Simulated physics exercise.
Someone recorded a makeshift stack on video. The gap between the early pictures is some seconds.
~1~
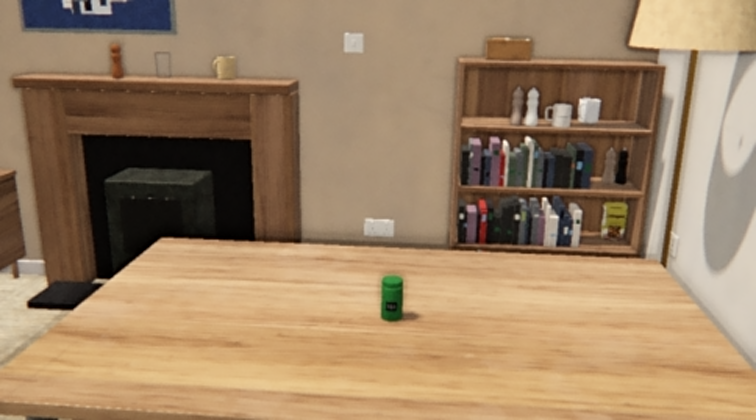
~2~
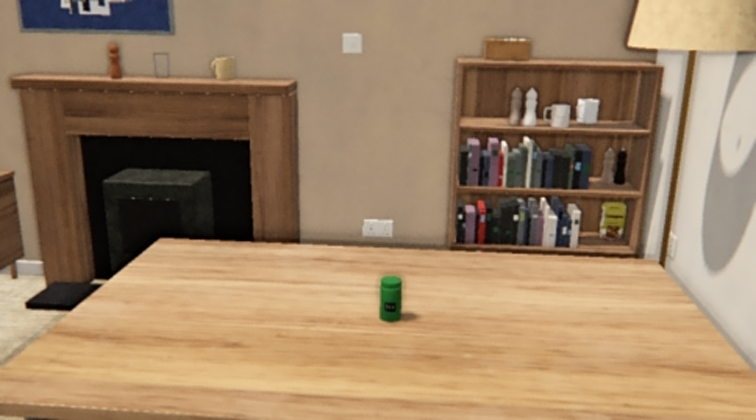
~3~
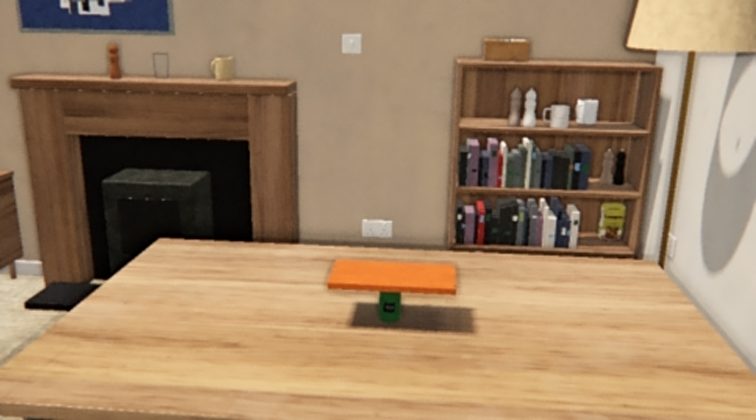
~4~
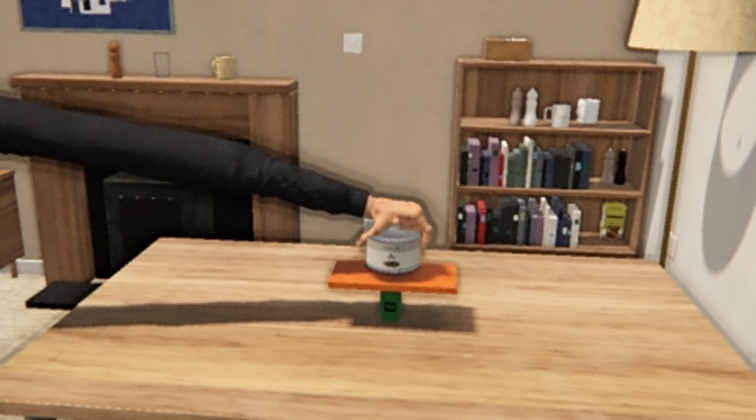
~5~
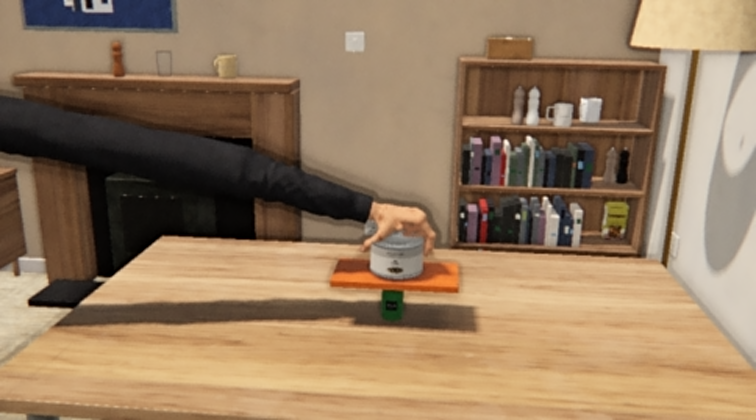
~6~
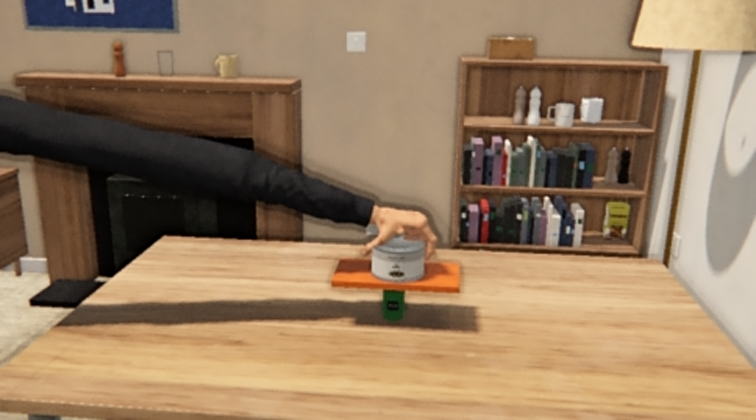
On a wooden table in a living room, an orange board appears atop a green shaker and a hand lowers a white tub onto it.
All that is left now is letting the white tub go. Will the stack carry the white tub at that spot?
So the pile rests quietly where it is.
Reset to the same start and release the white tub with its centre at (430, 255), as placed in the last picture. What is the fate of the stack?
Topples.
Then, 0.20 s past the last view, nothing moves.
Then, 0.40 s past the last view, white tub resting near (398, 259).
Finally, all 3 still in place. Final places as the last picture's camera would see them, white tub near (398, 259). The stack holds.
